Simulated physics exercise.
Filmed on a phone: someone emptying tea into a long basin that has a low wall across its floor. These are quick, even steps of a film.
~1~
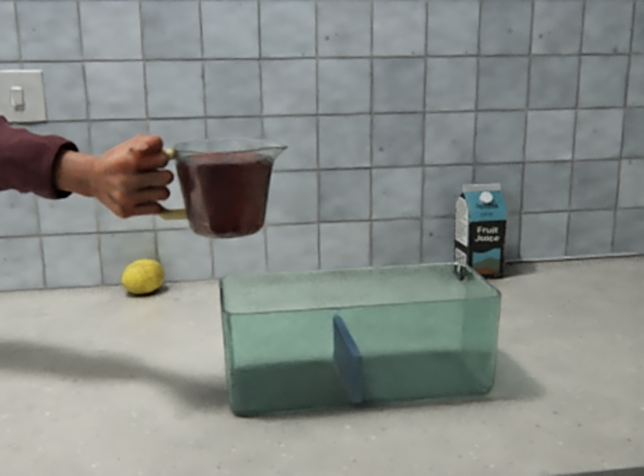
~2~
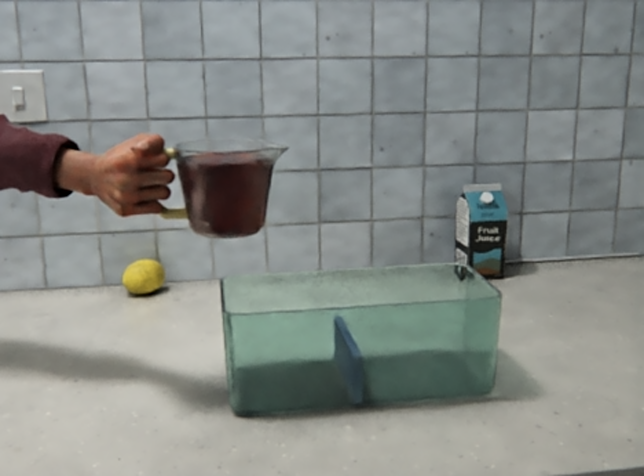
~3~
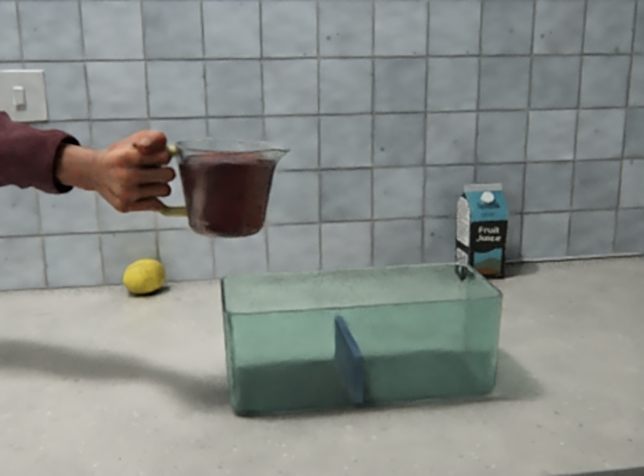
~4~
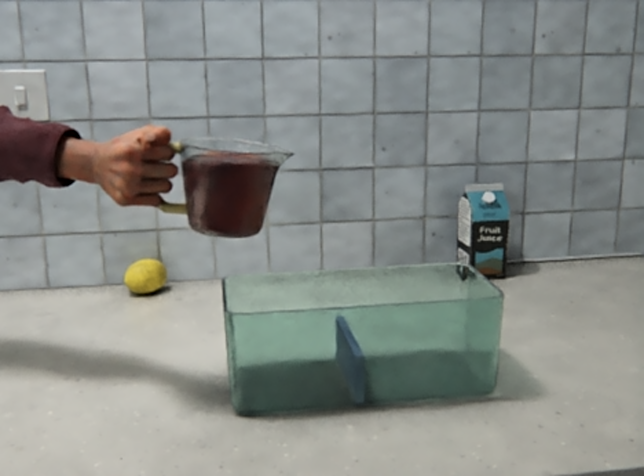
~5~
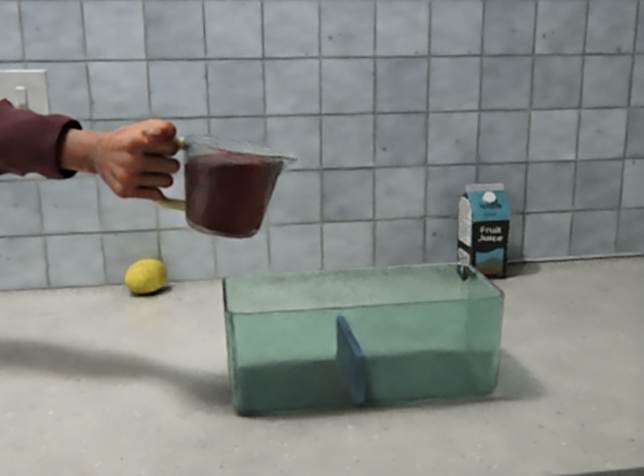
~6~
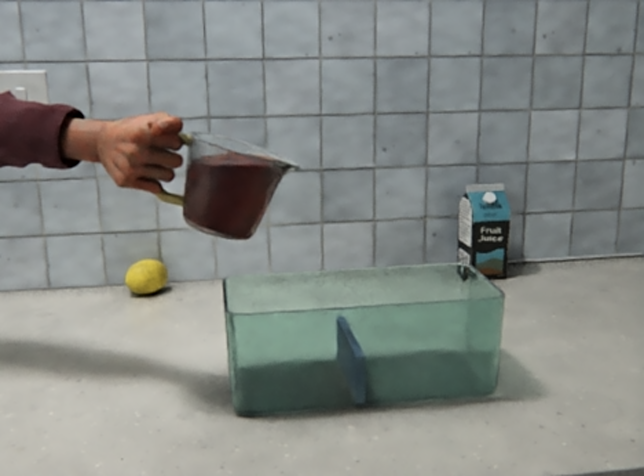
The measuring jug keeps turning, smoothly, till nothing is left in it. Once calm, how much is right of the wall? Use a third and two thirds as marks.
In the end under a third is right of the wall.
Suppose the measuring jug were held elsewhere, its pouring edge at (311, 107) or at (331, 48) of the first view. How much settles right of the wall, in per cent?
Roughly 70 per cent, and 90 per cent.
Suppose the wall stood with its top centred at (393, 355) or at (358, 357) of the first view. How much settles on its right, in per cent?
In turn 15 and 20 in a hundred.
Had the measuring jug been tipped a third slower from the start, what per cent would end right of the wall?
Some 35 per cent.
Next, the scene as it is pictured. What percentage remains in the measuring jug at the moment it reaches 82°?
Close to 50 per cent.
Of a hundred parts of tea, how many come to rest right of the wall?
Close to 25 per cent.
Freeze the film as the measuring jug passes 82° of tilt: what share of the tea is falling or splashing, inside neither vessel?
About 25 per cent.
A moment on, the measuring jug is tipped on its side and 52 per cent is still to pour, 9 is left of the wall and 13 right of it.
Next, the measuring jug is tipped right over and 3 per cent is still to pour, 70 is left of the wall and 22 right of it.
Then the measuring jug is tipped right over and 0 per cent is still to pour, 75 is left of the wall and 23 right of it.
Later the measuring jug is tipped right over and 0 per cent is still to pour, 75 is left of the wall and 23 right of it.
In the end 75 per cent lies left of the wall, 23 right of it and 2 outside.
